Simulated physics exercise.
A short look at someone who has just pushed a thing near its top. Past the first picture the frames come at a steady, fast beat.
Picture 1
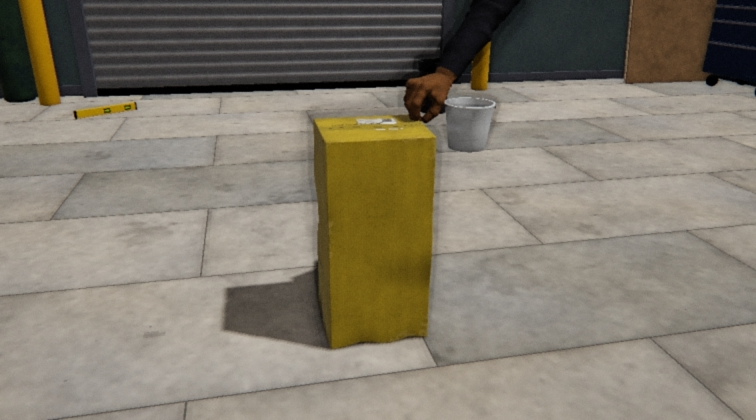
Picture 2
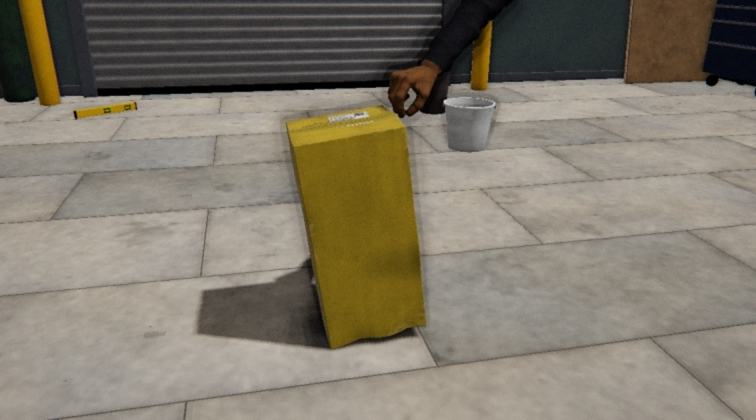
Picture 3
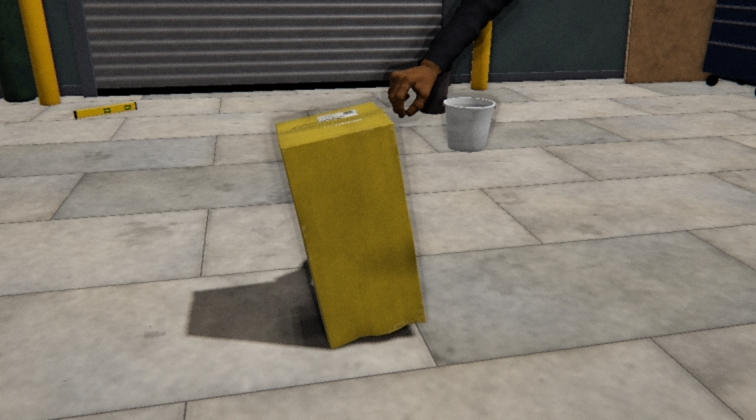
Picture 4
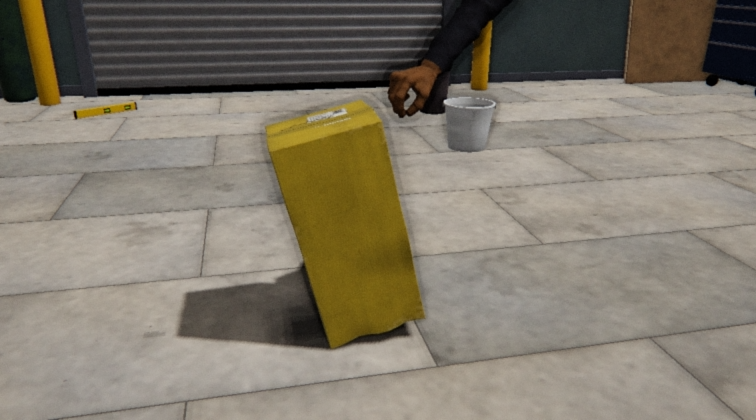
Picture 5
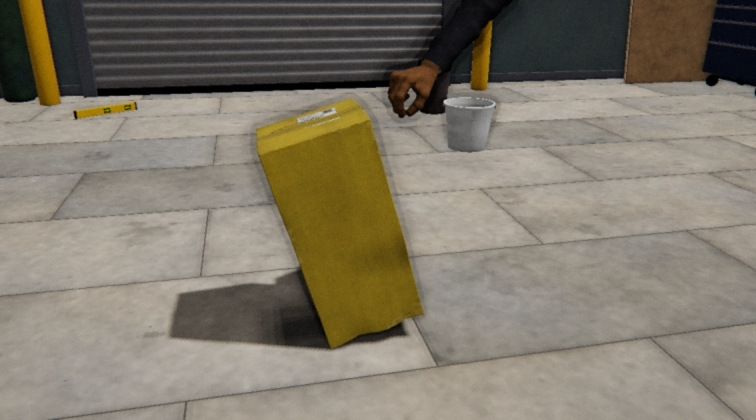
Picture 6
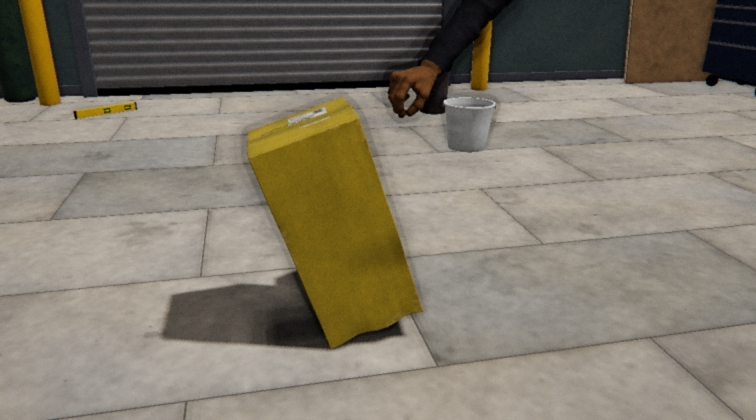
In a paved yard before a grey roller shutter, a fixed view looks slightly down on the pale slabs. A tall yellow parcel stands upright in the centre, with a hand in a dark sleeve at its top right, a grey bucket behind and a yellow level at left. The parcel tilts left away from the hand, leaning steadily further on its lower left edge while the hand hovers nearly still.
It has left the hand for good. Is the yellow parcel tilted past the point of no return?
As it turns out, the yellow parcel topples.
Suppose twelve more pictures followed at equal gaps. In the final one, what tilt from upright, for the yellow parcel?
It would show 45°.
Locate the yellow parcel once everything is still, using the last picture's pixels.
Near (217, 294).
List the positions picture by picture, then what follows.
In the first frame, yellow parcel (371, 229) upright.
In the second frame, yellow parcel (357, 226) 7° off upright.
In the third frame, yellow parcel (352, 225) 10° off upright.
In the fourth frame, yellow parcel (346, 224) 13° off upright.
In the fifth frame, yellow parcel (341, 223) 16° off upright.
In the sixth frame, yellow parcel (336, 223) 18° off upright.
Then, 0.26 s on from there, yellow parcel 48° off upright near (274, 236).
In the end, the yellow parcel falls over, near (216, 294).
